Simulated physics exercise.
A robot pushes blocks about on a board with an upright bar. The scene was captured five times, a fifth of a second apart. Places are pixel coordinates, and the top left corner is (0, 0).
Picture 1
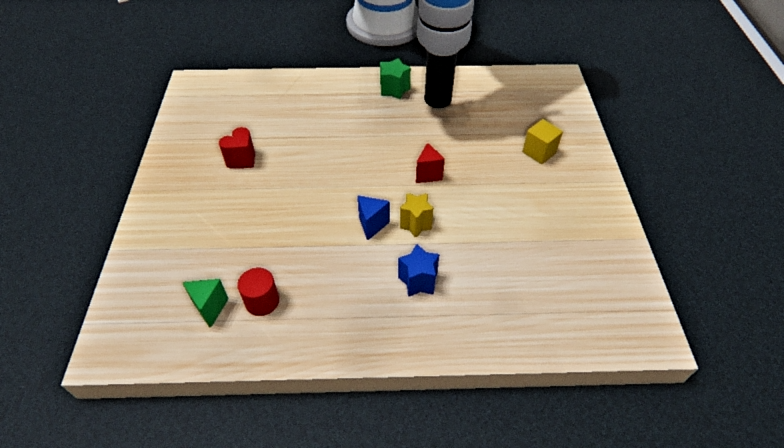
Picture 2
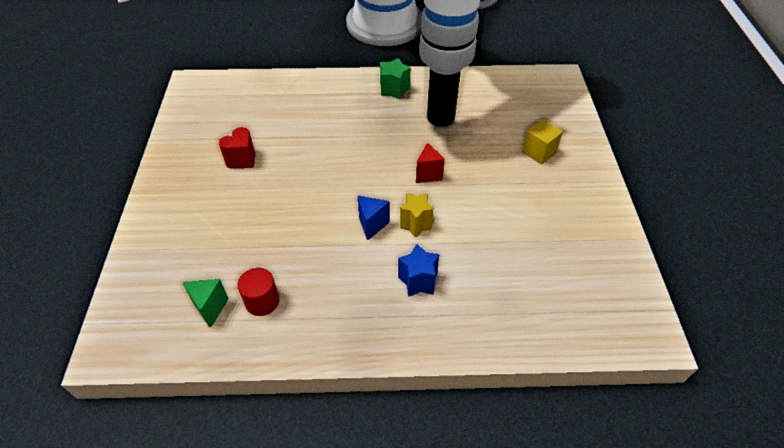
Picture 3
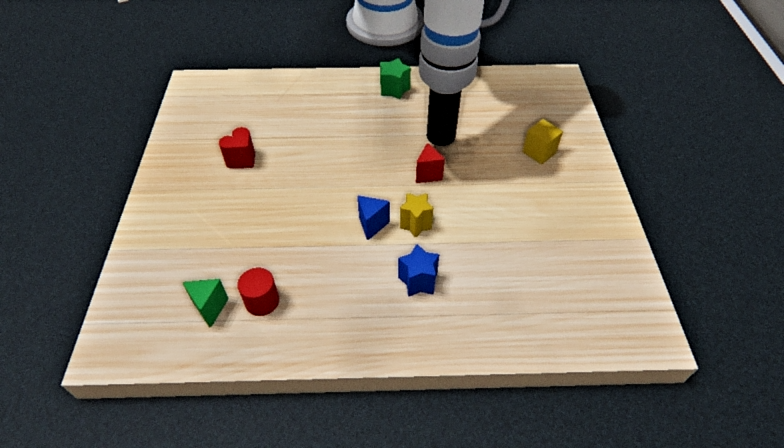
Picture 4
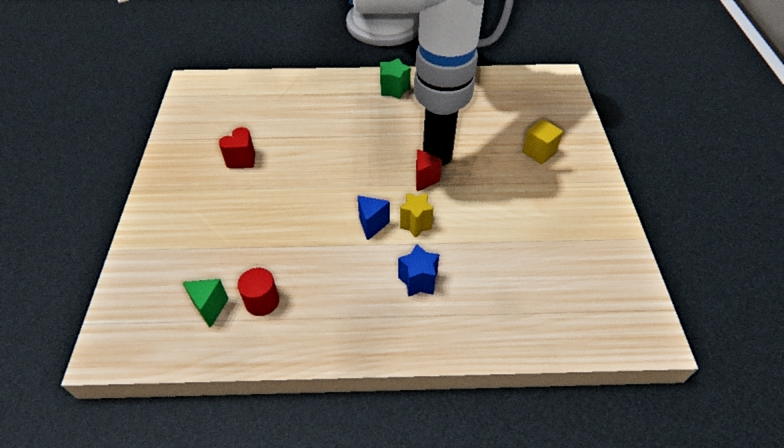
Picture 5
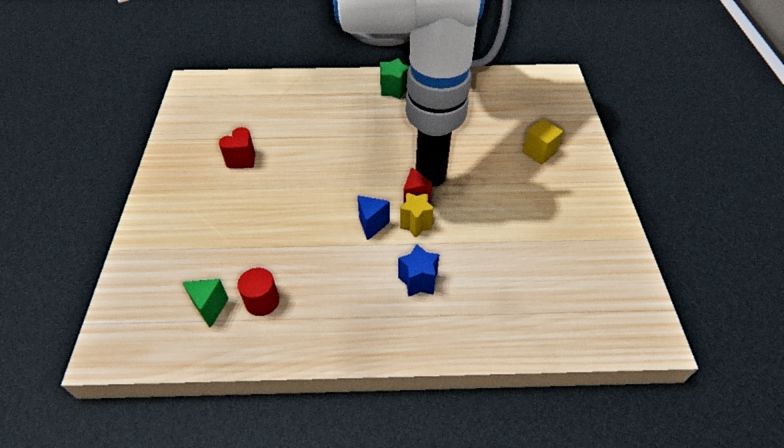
A robot arm moves down the board and pushes the red triangular block toward the yellow star.
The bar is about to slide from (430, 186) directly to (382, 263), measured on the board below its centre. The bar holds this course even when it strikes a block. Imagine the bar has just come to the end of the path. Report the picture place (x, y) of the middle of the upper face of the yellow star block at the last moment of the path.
That would be at about pixel (408, 257).
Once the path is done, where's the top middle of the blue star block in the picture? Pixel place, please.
Around pixel (433, 276).
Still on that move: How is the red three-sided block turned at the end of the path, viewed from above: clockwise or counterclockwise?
From above, clockwise.
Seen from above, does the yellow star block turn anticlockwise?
I believe so.
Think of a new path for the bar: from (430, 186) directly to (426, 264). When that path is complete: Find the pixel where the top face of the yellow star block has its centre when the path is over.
The middle of its top is at (396, 240).
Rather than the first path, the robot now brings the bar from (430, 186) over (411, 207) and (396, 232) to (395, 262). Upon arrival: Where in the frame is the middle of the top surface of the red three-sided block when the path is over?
Pixel (366, 239).
On the path given first. One third of the way, bar at (416, 200); blue three-sided block at (365, 206); red three-sided block at (395, 200); yellow star block at (415, 215), turned 35° anticlockwise.
Two thirds of the way, bar at (400, 226); blue three-sided block at (363, 206); red three-sided block at (373, 222), turned 35° clockwise; yellow star block at (411, 239), turned 85° anticlockwise; blue star block at (424, 264).
At the end, bar at (382, 253); blue three-sided block at (363, 206); red three-sided block at (358, 230), turned 65° clockwise; yellow star block at (408, 257), turned 130° anticlockwise; blue star block at (433, 276).
